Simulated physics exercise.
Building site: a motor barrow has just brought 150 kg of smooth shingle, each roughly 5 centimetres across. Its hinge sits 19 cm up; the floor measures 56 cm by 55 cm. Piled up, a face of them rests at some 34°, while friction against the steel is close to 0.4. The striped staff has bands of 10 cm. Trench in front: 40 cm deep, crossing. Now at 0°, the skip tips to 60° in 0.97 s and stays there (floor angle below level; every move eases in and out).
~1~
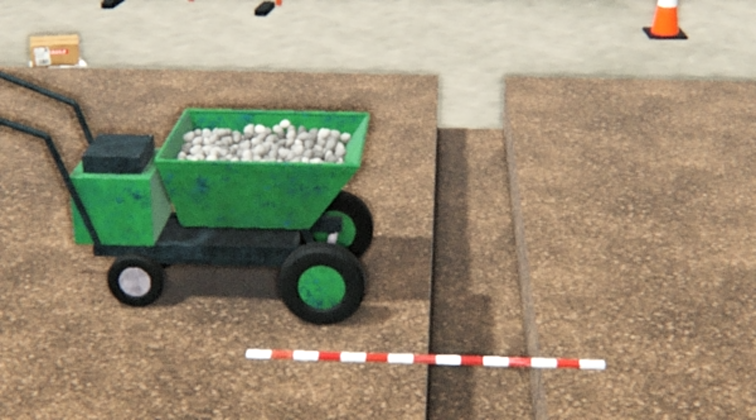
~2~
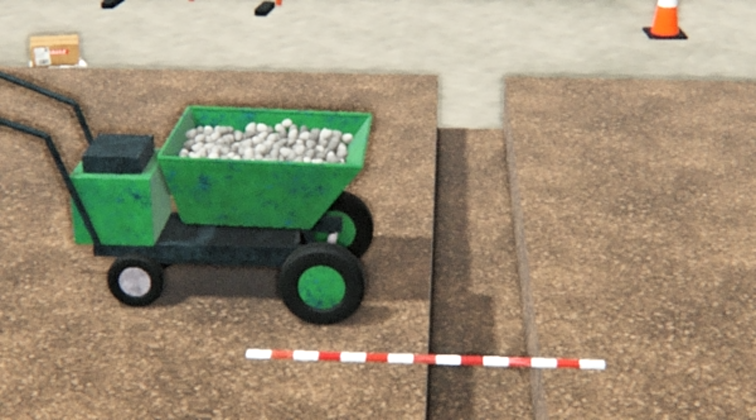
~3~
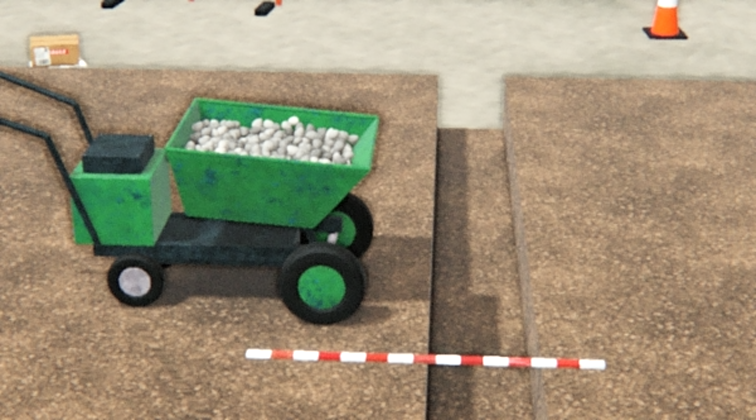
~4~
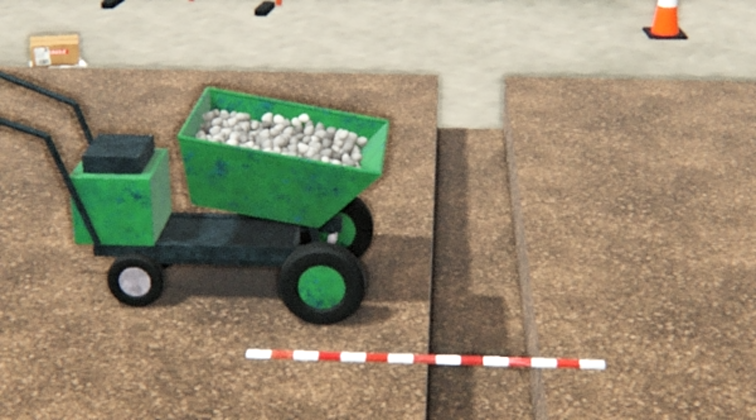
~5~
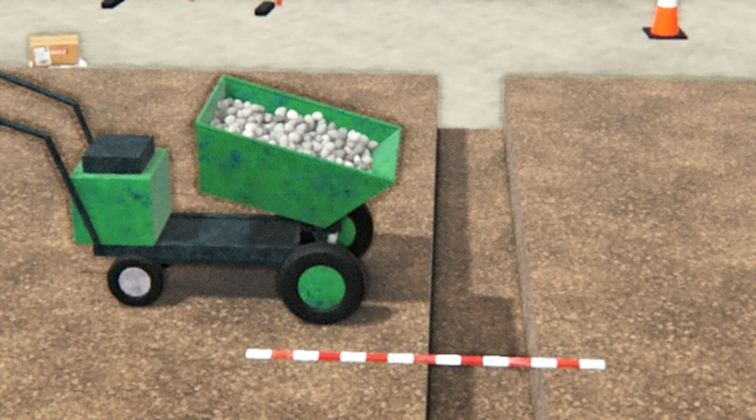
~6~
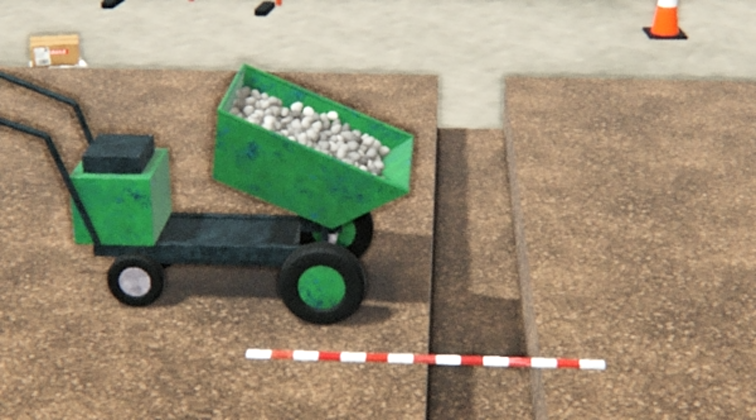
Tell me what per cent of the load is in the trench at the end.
Some 67 per cent.
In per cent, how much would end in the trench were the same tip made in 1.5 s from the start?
Then roughly 75 percent.
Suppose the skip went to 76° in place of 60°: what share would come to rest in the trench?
In that case some 90 per cent.
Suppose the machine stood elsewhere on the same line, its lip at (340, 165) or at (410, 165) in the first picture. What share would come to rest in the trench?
That gives roughly 75 per cent and roughly 35 per cent.
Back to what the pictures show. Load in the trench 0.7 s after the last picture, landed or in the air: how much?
By then, around 20 percent.
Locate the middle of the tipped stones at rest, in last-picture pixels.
Their centre sits close to (494, 360).
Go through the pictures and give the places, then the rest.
In the first frame, the skip is at 0°, its lip at (359, 166); the top of the load is at (261, 136).
The second frame shows lip at (361, 167), floor tilted 1°, highest stones at (239, 134).
The third frame shows lip at (369, 170), floor tilted 5°, highest stones at (233, 129).
In the fourth frame, the skip is at 10°, its lip at (381, 174); the top of the load is at (219, 124).
In the fifth frame, the skip is at 16°, its lip at (394, 182); the top of the load is at (231, 112).
The sixth frame shows lip at (408, 192), floor tilted 23°, highest stones at (245, 101).
Then, 0.3 s after the last picture the floor is at 51°, 100 % in the skip; the foremost stones are at (432, 214).
Then, 0.7 s after the last picture the floor is at 60°, 82 % in the skip, 18 % in the trench; the foremost stones are at (526, 315).
Then, 1.0 s after the last picture the floor is at 60°, 50 % in the skip, 38 % in the trench, 13 % past the trench; the foremost stones are at (634, 301).
Then, 3.0 s after the last picture the floor is at 60°, 21 % in the skip, 67 % in the trench, 13 % past the trench; the foremost stones are past the picture's edge.
